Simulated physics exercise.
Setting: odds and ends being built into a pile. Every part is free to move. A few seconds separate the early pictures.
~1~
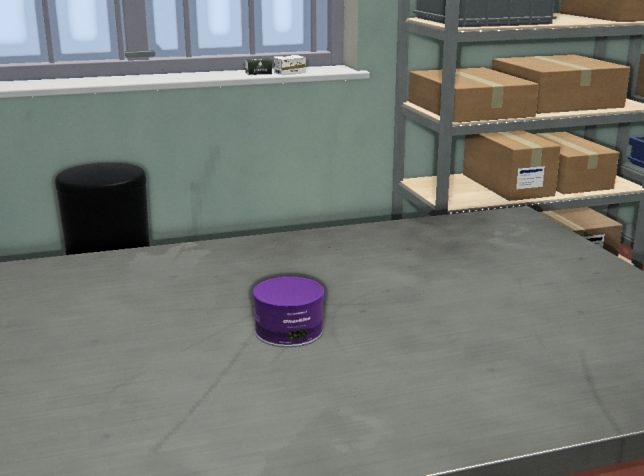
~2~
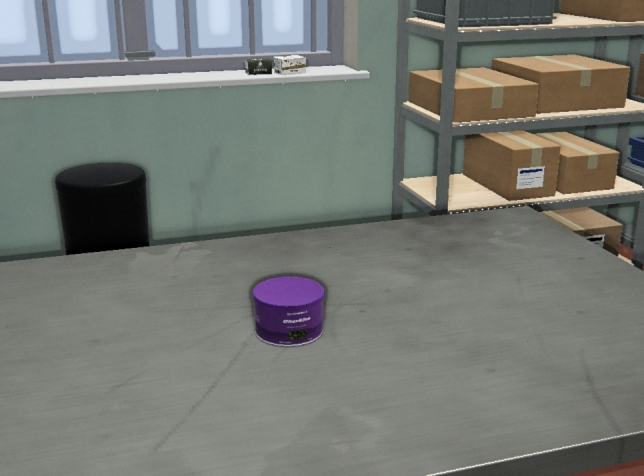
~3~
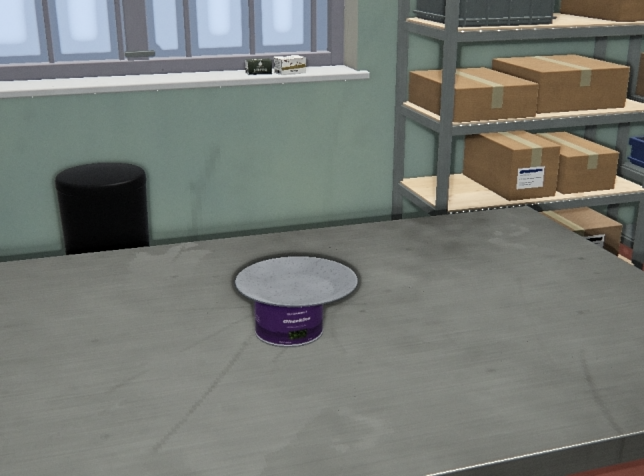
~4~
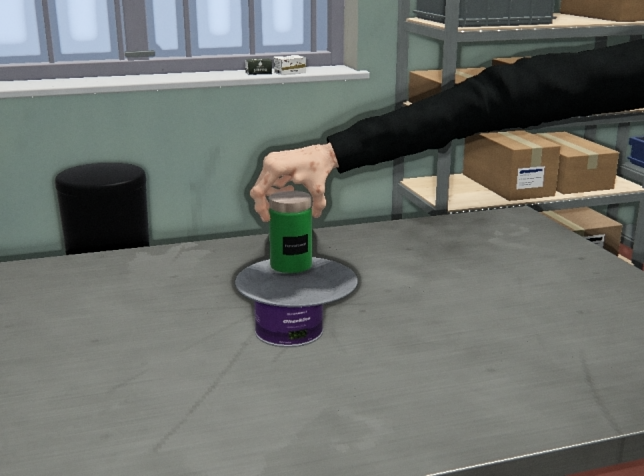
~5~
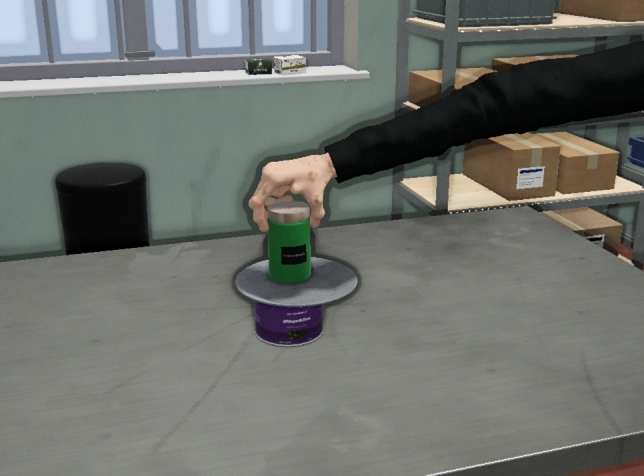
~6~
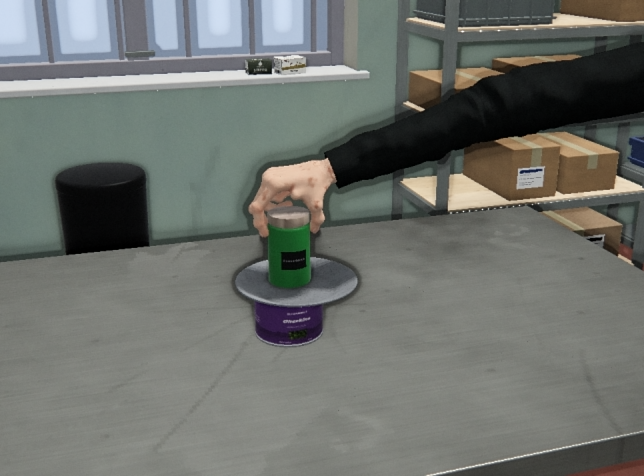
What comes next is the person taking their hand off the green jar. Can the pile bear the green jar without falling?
Yes - seems the tower stands.
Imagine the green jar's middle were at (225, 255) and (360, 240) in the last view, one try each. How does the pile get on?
Case 1: Collapse. Case 2: Collapse.
Then, 0.60 s later than the last frame, all is still.
Then, 1.60 s later than the last frame, green jar resting near (289, 247).
When it is over, all 3 as before. End places, in pixels of the last picture, green jar near (289, 247). The pile keeps its balance.
